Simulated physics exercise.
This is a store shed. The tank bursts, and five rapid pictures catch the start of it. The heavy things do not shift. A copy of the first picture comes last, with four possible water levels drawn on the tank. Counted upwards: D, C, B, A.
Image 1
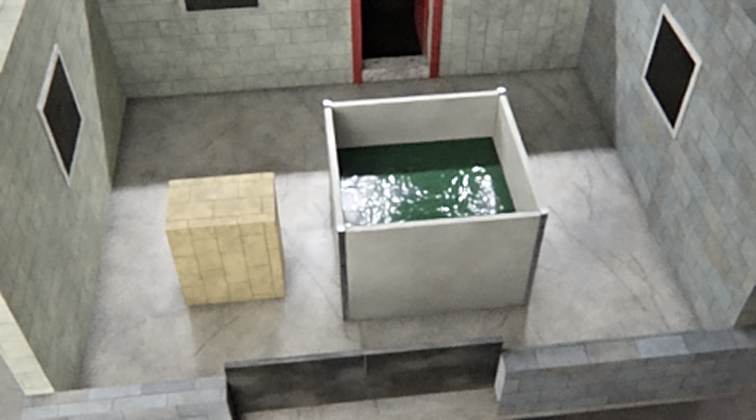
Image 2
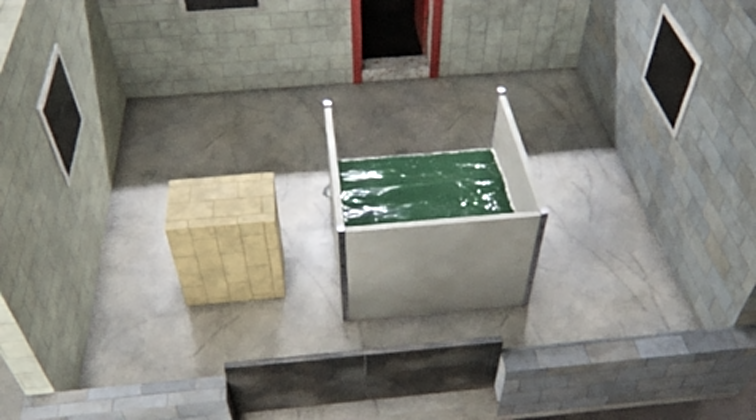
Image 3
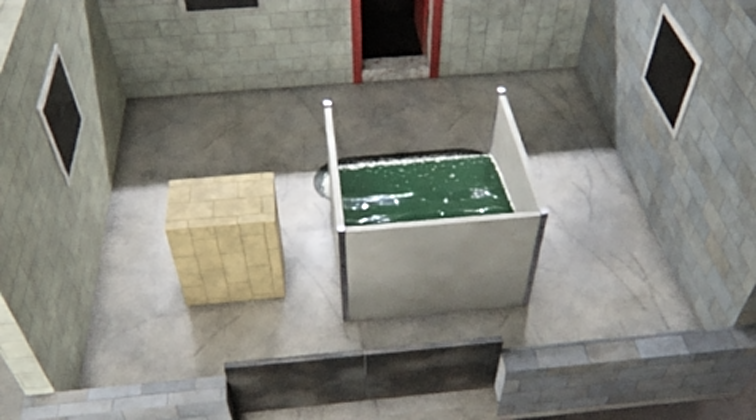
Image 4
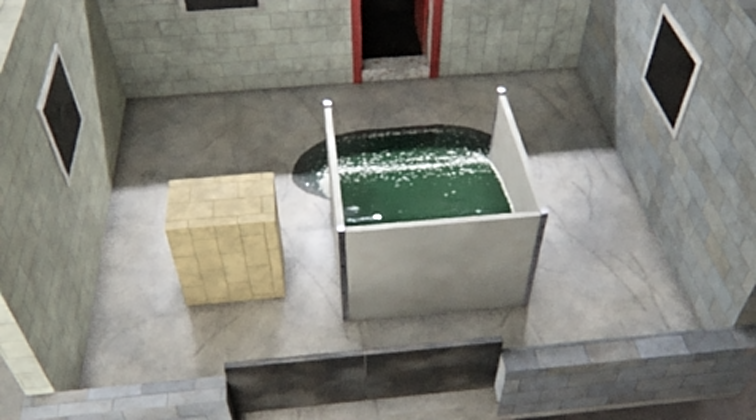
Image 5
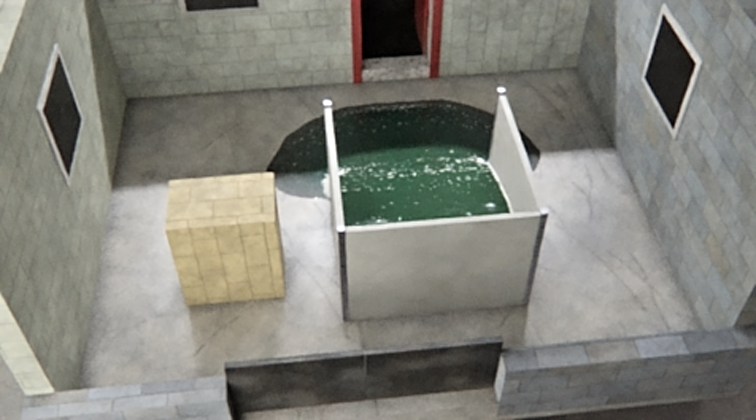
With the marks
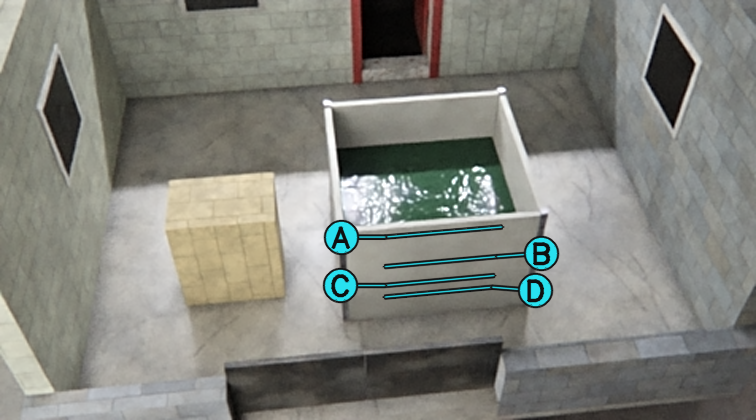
The footage shows a store shed with a yellowish block beside a pale tank of green water; the tank's back wall disappears, and water spreads out across the grey floor behind it and to both sides in a widening dark patch.
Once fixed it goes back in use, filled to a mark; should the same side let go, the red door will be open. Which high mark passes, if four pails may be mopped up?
I would pick level D.
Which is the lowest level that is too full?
The answer is C.
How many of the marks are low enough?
One of the four.
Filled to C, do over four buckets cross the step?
Yes, it does.
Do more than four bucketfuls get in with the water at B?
Yes, it does.
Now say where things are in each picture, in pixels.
Water in the tank at rest, its middle at (426, 196); foot of the red doorway at (396, 80); shut gate at (365, 359).
Water covers 2 % of the ground, its front hidden from here.
Water covers 5 % of the ground, its front hidden from here.
Water covers 10 % of the ground, its front hidden from here.
Water covers 16 % of the ground, its front hidden from here.
On the marked copy, A at (443, 231); B at (441, 261); C at (439, 280); D at (438, 292); from the bottom up D, C, B, A.
If A is chosen, dozens of bucketfuls pour in.
If B is chosen, dozens of bucketfuls pour in.
If C is chosen, about 11 bucketfuls get in.
If D is chosen, a bucket or two gets in.
